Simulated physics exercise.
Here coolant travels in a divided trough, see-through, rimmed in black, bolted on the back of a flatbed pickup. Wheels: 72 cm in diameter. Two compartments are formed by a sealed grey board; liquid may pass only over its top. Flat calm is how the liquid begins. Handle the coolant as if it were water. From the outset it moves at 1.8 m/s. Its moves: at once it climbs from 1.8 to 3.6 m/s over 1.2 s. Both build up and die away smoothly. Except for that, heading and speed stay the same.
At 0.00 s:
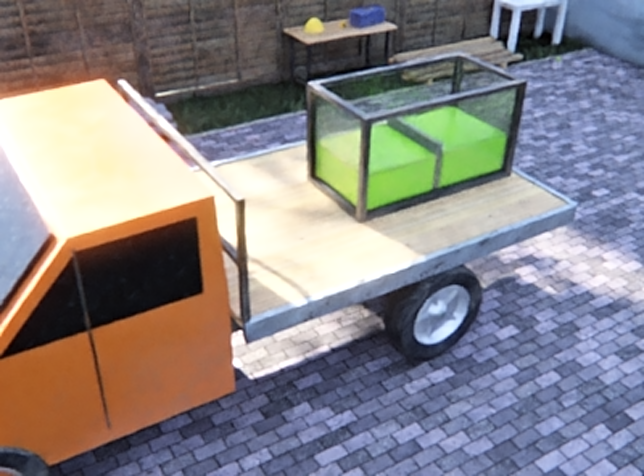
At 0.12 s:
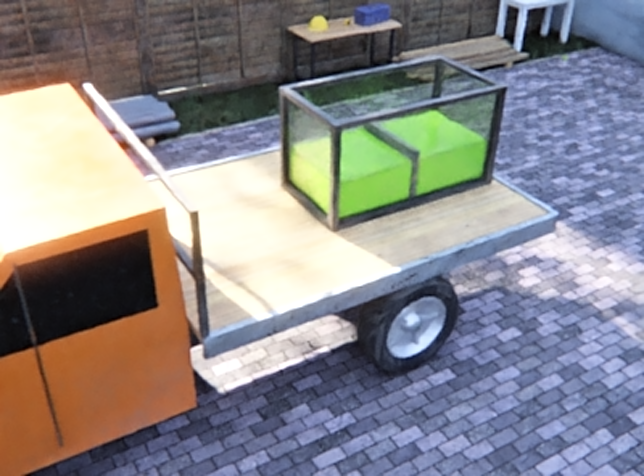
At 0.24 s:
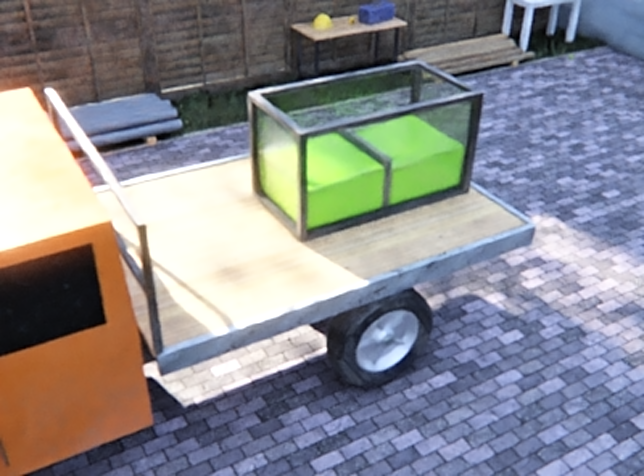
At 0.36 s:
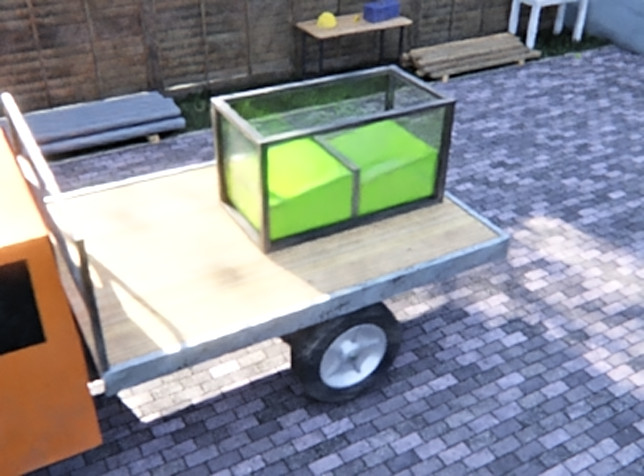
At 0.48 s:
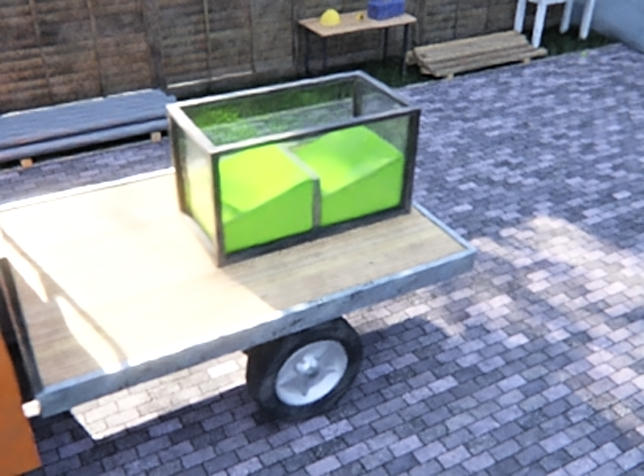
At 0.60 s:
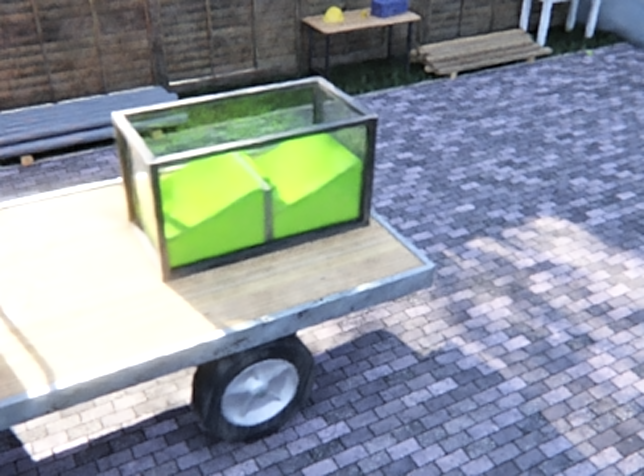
An orange truck with a flat wooden bed rolled forward to the left across the paved yard, carrying a clear, black-framed divided tank whose bright green liquid went from nearly level to sloping and uneven.
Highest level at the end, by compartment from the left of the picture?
The second one.
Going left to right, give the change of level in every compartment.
1 cm down, 1 cm up.
After 0.90 s the mean depths from the left are 29, 30 cm.
After 1.40 s the mean depths from the left are 29, 30 cm.
After 1.90 s the mean depths from the left are 29, 30 cm.
After 4.18 s the mean depths from the left are 29, 30 cm.
